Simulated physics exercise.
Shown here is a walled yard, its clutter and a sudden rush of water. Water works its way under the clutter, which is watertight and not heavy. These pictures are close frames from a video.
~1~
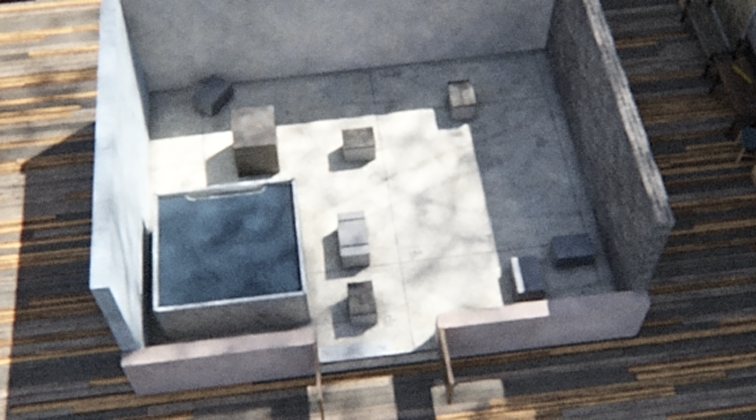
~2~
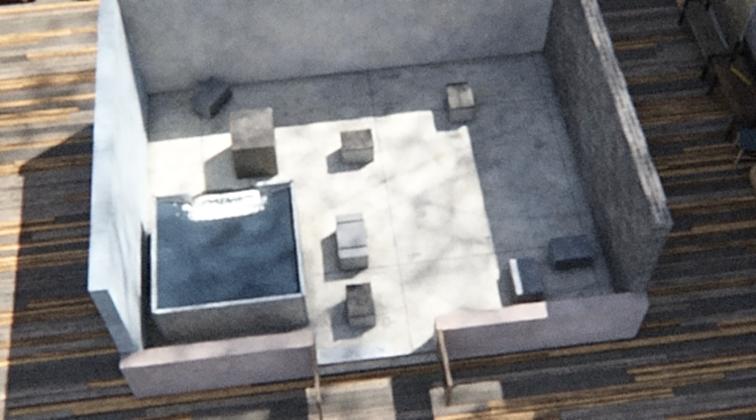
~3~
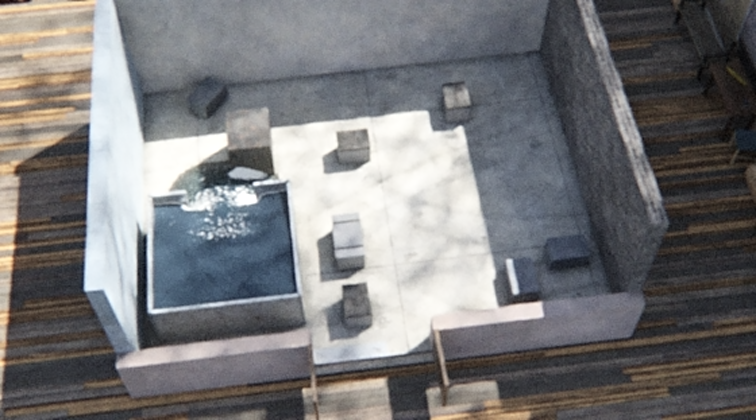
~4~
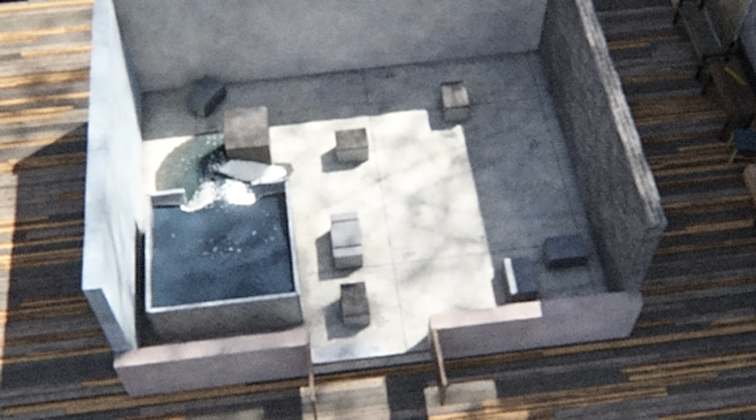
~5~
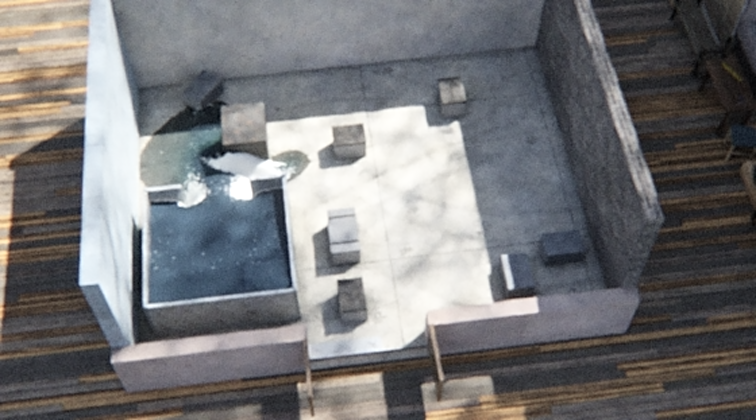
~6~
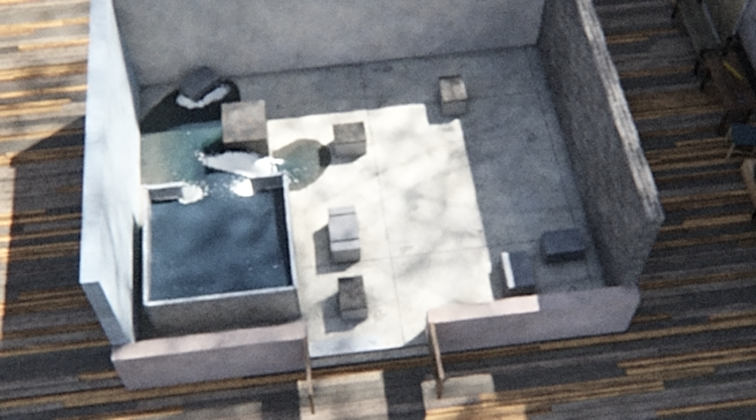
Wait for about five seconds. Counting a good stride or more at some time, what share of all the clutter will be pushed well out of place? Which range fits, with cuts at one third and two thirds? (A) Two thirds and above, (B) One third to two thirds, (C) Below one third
The answer is B.
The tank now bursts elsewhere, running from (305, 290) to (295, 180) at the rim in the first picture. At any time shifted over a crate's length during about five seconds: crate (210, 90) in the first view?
Honestly, it came up short.
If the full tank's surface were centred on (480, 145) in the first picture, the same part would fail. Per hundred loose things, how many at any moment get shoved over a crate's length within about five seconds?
The share comes to close to 70 percent.
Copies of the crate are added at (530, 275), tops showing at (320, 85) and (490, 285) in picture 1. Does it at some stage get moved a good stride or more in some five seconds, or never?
Travels that far, then falls short.
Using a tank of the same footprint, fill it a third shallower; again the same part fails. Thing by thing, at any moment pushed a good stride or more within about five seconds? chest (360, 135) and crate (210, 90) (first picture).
First one: Travelled that far, second one: Travelled that far.
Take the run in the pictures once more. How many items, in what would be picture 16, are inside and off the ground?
The answer is 1.
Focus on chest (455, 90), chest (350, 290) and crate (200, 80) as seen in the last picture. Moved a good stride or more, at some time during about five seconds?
The first comes out driven that far, the second not so far, the last driven that far.
A moment on, 0 of 7 are well off their spots; 1 afloat.
Next, 2 of 7 are well off their spots; 1 afloat.
Later, 3 of 7 are well off their spots; 1 afloat.
In the end, 4 of 7 are well off their spots, and 4 have been at some point; 5 afloat.
